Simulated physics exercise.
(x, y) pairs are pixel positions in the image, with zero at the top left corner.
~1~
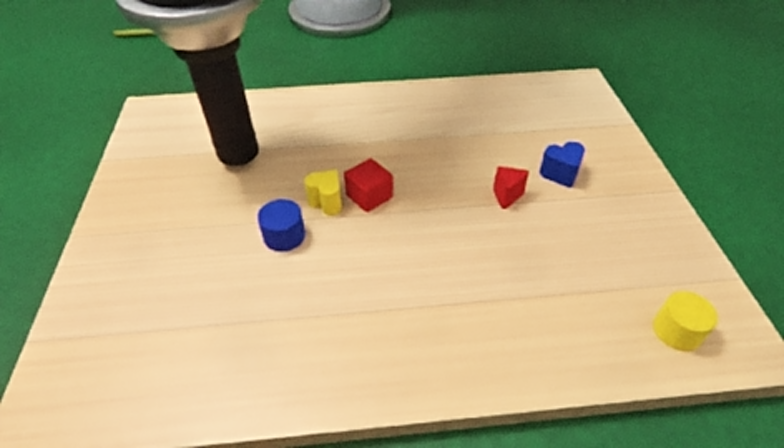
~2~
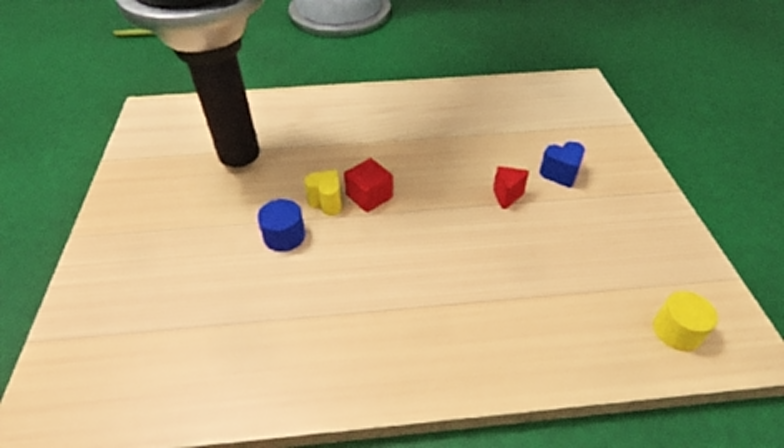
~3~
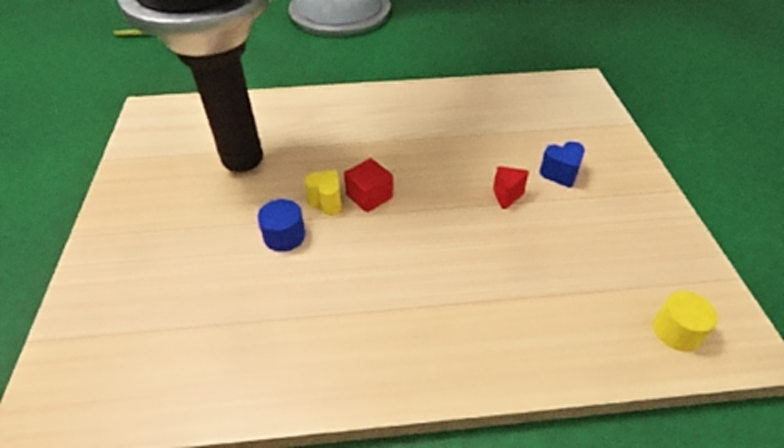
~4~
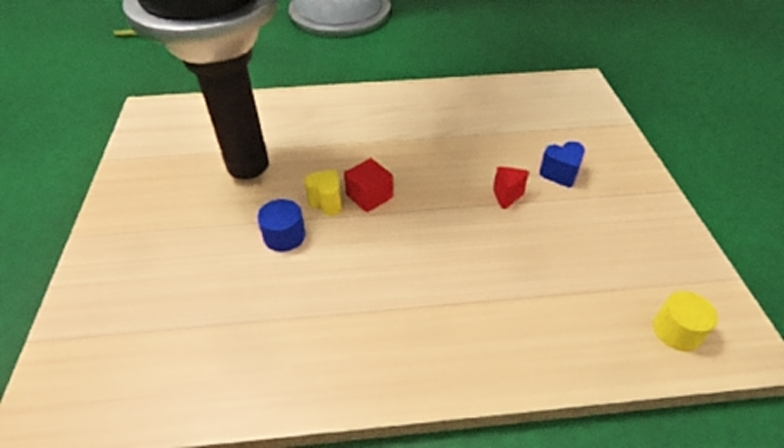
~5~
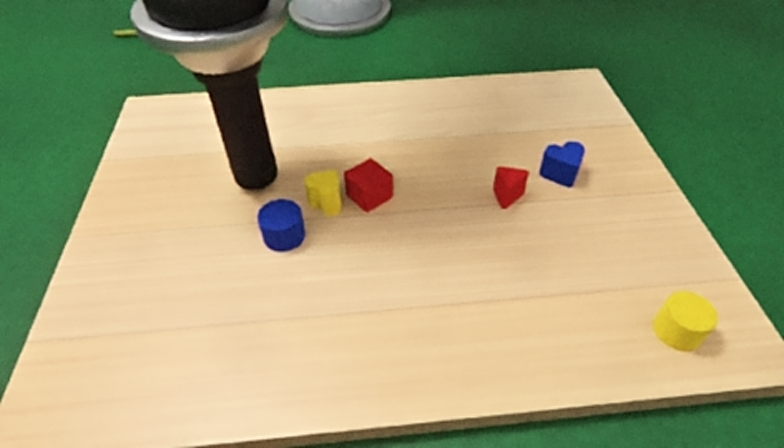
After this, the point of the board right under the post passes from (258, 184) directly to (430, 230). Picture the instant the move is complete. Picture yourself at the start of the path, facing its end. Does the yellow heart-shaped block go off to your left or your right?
That block drifts right.
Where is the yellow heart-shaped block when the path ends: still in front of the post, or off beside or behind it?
The post still has it in front.
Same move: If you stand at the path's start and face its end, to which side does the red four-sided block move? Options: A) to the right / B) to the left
My pick is B.
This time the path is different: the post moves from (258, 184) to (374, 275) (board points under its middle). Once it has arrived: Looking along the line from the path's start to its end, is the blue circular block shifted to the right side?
Yes, I think so.
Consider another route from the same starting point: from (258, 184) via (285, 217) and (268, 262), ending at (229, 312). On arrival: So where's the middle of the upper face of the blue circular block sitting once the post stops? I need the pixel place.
(279, 291)
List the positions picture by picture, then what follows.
Post's lower end (238, 153); blue circular block (279, 214); yellow heart-shaped block (324, 181); red four-sided block (368, 173), in the first frame.
Post (239, 155); blocks still, in the second frame.
Post (243, 159); blocks still, in the third frame.
Post (248, 166); blocks still, in the fourth frame.
Post (256, 176); blue circular block (279, 214); yellow heart-shaped block (324, 181); red four-sided block (368, 173), in the fifth frame.
On the path given first. One third of the way, post (311, 191); yellow heart-shaped block (343, 188), turned 40° anticlockwise.
Two thirds of the way, post (369, 207); yellow heart-shaped block (400, 209), turned 30° anticlockwise; red four-sided block (392, 169), turned 15° anticlockwise.
At the end, post (431, 222); blue circular block still; yellow heart-shaped block (458, 233), turned 15° anticlockwise; red four-sided block (395, 168), turned 25° anticlockwise.
